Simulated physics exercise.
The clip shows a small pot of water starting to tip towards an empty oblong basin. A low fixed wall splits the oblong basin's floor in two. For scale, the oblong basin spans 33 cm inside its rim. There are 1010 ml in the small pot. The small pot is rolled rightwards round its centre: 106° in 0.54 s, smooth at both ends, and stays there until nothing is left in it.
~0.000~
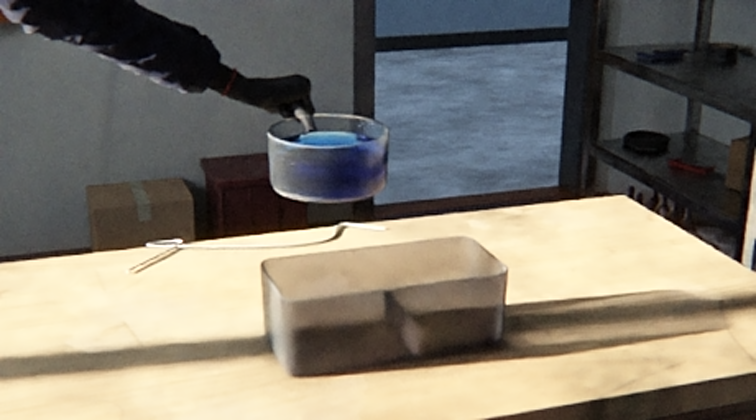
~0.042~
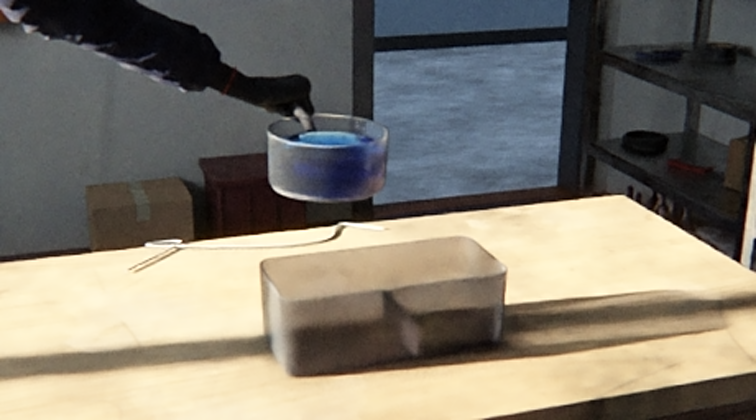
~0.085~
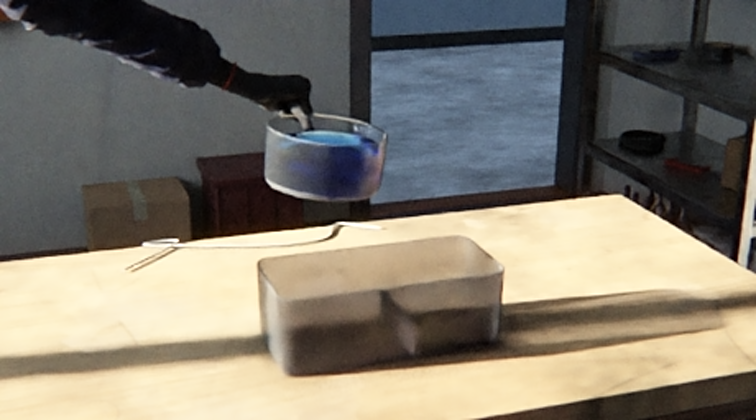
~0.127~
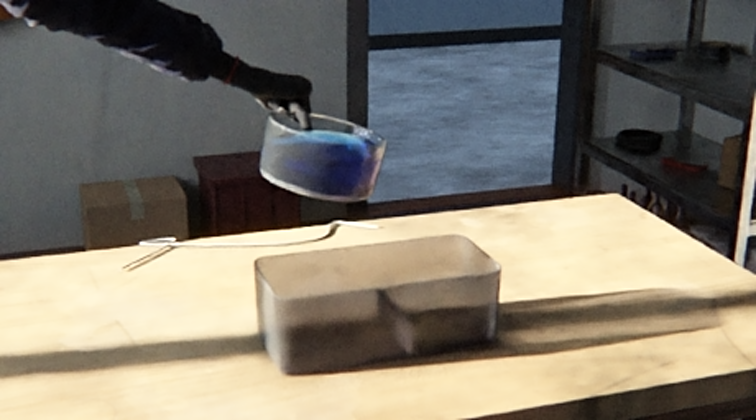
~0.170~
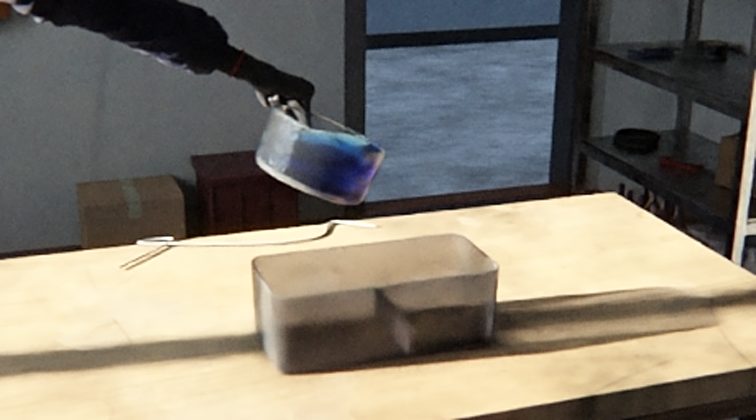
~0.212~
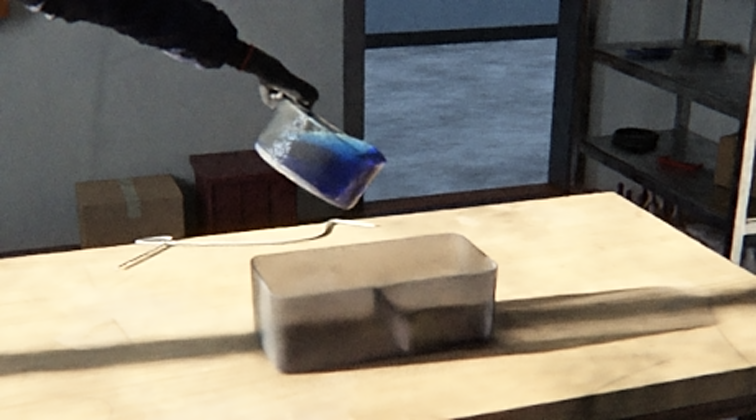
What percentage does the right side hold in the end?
About 40 per cent.
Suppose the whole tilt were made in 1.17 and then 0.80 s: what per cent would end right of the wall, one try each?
In turn about 60 and 55 per cent.
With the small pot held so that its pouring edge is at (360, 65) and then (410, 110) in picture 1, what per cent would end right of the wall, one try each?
First 35, then 60 per cent.
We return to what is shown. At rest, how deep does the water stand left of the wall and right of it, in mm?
Some 20 mm on the left and 22 mm on the right.
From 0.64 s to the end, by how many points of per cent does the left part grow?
Some 30 per cent.
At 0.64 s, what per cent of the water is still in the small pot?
Some 5 per cent.
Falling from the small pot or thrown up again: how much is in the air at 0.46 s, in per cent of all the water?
About 54 per cent.
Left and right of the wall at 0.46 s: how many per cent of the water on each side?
Near 0 on the left, 22 on the right.
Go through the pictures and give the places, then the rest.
The first frame shows tilt 0°; pouring edge (385, 127); surface from (271, 151) to (381, 141); the oblong basin's rim runs from (271, 281) to (490, 254); the wall's top is at (404, 313).
The second frame shows tilt 2°; pouring edge (384, 129); surface from (271, 150) to (381, 142).
The third frame shows tilt 6°; pouring edge (383, 133); surface from (269, 148) to (379, 143).
The fourth frame shows tilt 14°; pouring edge (382, 139); surface from (266, 146) to (377, 143).
The fifth frame shows tilt 24°; pouring edge (380, 149); surface from (263, 144) to (378, 145).
The sixth frame shows tilt 35°; pouring edge (378, 161); surface from (259, 141) to (371, 150); 3 per cent is over the edge.
After 0.46 s the tilt is 100° and 22 per cent is still to pour, 0 is left of the wall and 23 right of it.
After 0.64 s the tilt is 106° and 5 per cent is still to pour, 27 is left of the wall and 52 right of it.
After 0.83 s the tilt is 106° and 1 per cent is still to pour, 40 is left of the wall and 44 right of it.
After 1.04 s the tilt is 106° and 0 per cent is still to pour, 52 is left of the wall and 43 right of it.
In the end 56 per cent lies left of the wall, 40 right of it and 5 outside.
